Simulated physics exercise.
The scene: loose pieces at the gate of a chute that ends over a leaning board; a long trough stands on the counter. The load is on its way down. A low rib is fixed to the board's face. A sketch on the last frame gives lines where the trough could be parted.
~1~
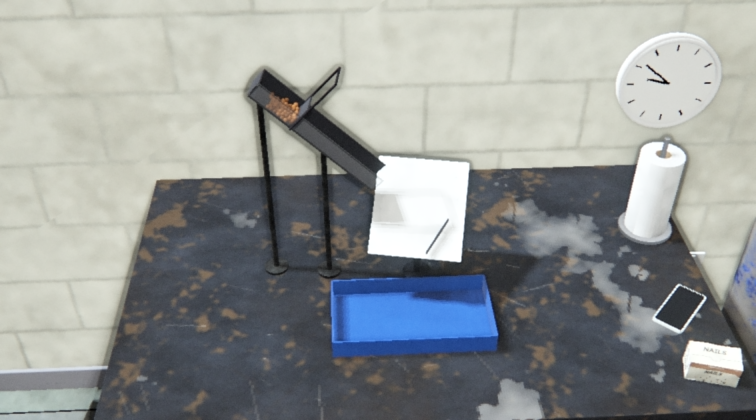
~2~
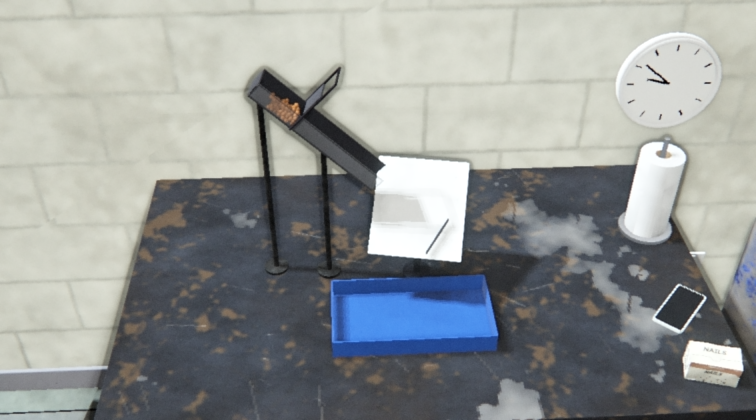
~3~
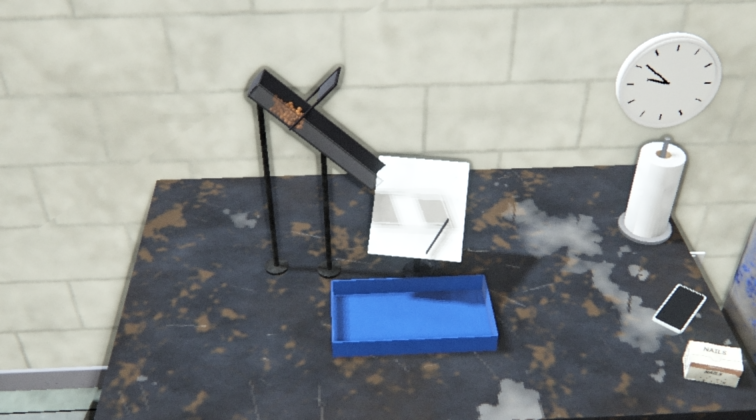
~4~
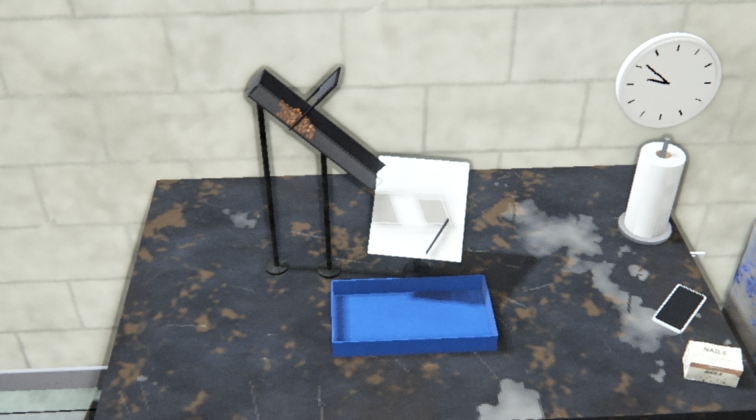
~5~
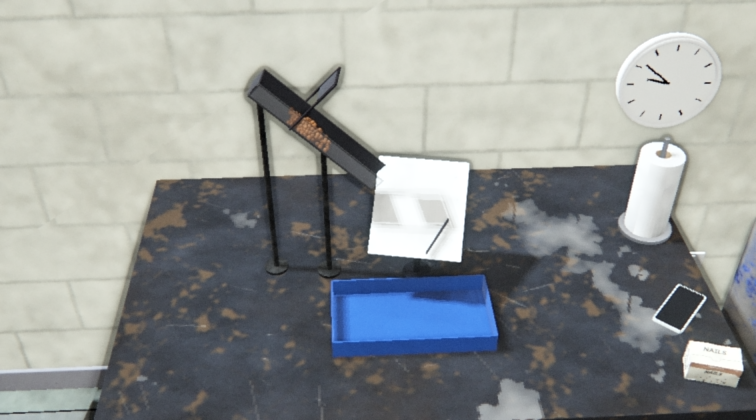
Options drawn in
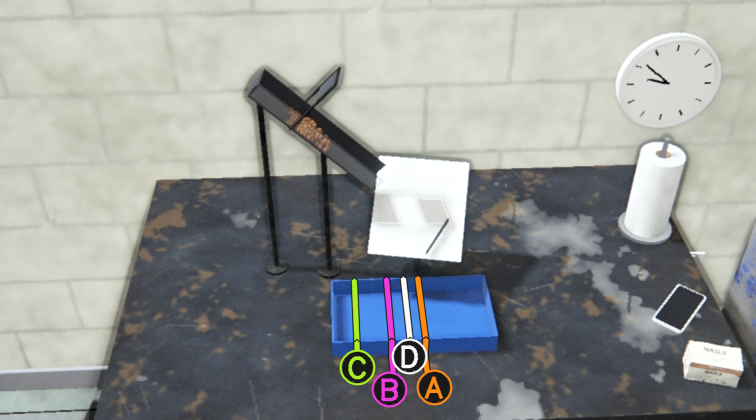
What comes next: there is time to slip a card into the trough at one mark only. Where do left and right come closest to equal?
D.
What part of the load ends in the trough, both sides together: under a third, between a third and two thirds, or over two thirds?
Over two thirds.
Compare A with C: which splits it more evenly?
It is A.
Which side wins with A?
More lands on the left.
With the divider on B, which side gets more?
More lands on the right.
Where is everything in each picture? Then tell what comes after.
In the first picture, load behind the gate at (286, 108), cereal balls; lip of the chute at (373, 183), sloping fairly steeply.
In the second picture, middle of the board at (419, 208), tilted fairly steeply; middle of its low edge at (414, 257); of its high edge at (424, 160).
In the third picture, front corners of the trough at (333, 342) and (497, 336), empty; front of the load at (300, 127).
In the fourth picture, middle of the load at (297, 122); its front at (313, 130), about a quarter of the way to the lip; rib from (448, 218) to (426, 252).
In the fifth picture, middle of the load at (307, 130); its front at (329, 142), about a third of the way to the lip.
On the marked copy, line A crosses the front rim at (425, 338); line B crosses the front rim at (391, 340); line C crosses the front rim at (356, 341); line D crosses the front rim at (410, 339).
With A, of what is caught, most on the left of the divider, a small part on the right.
With B, of what is caught, a small part on the left of the divider, most on the right.
With C, of what is caught, none on the left of the divider, all on the right.
With D, of what is caught, about half on the left of the divider, about half on the right.
